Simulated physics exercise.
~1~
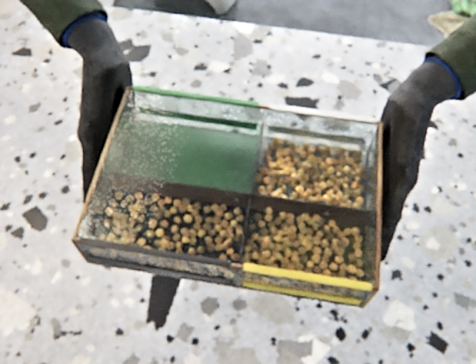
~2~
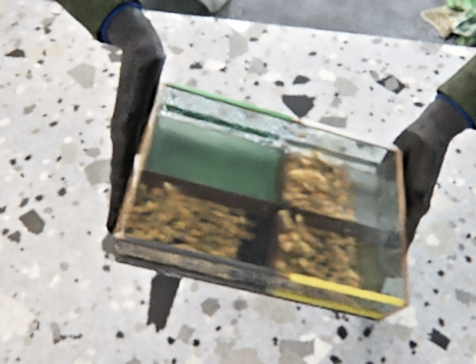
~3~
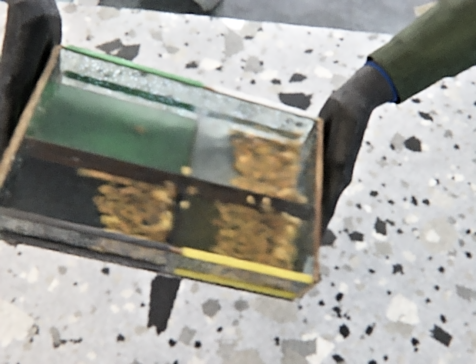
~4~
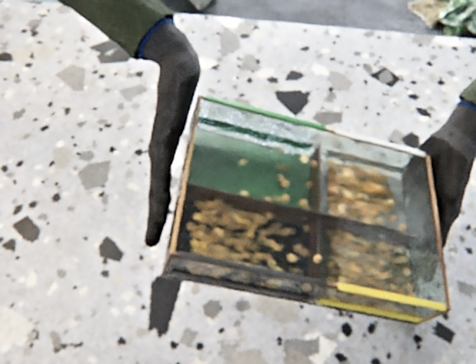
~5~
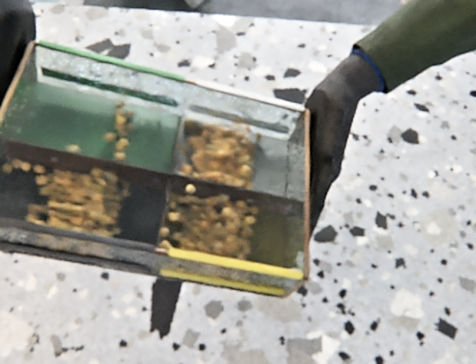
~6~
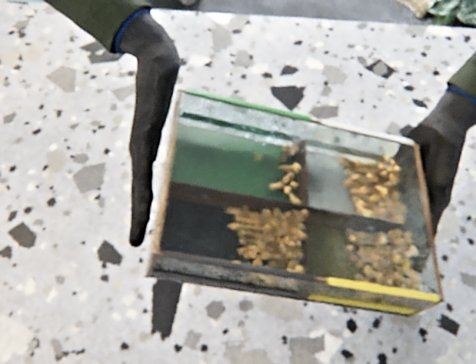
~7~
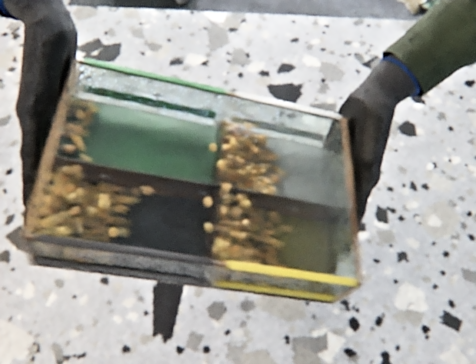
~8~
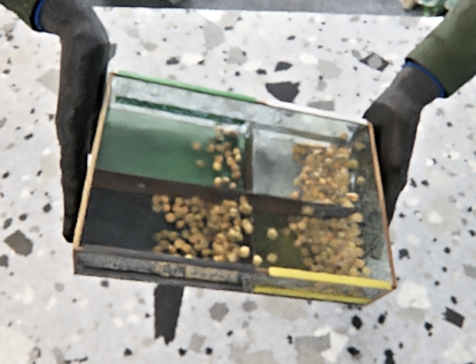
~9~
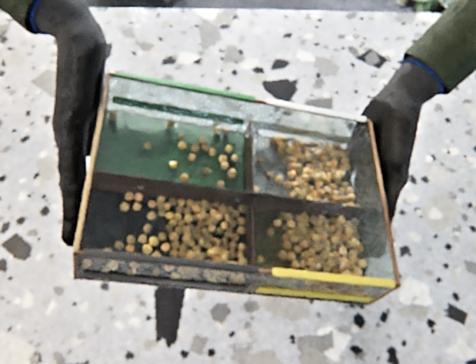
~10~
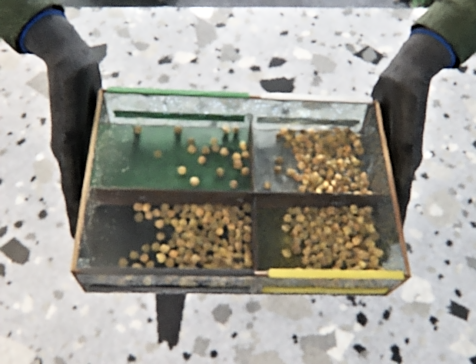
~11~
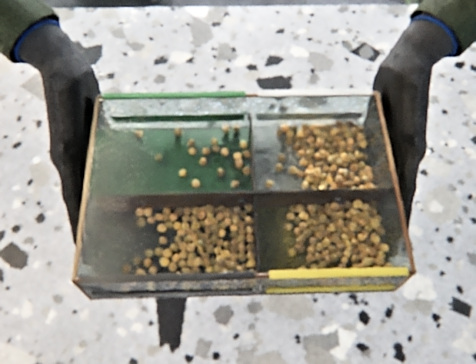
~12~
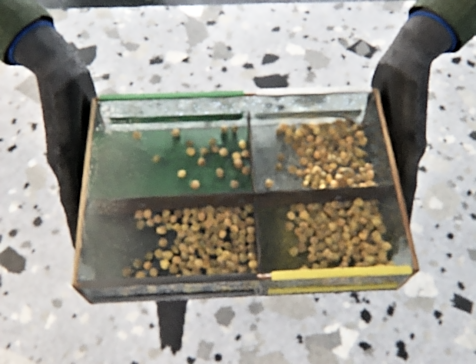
Over a pale speckled terrazzo surface, seen from above at a slant, two dark-gloved hands in green sleeves hold a clear-lidded box of dried chickpeas. It has four compartments, green at back left, white at back right, black at front left and yellow at front right, with the green one empty at first. The hands tilt the box and shake it widely from side to side, and the chickpeas slide and hop across the partitions. The shaking fades, then the box is levelled and held still. A few chickpeas finish in green, while the other three compartments hold large, fairly similar shares.
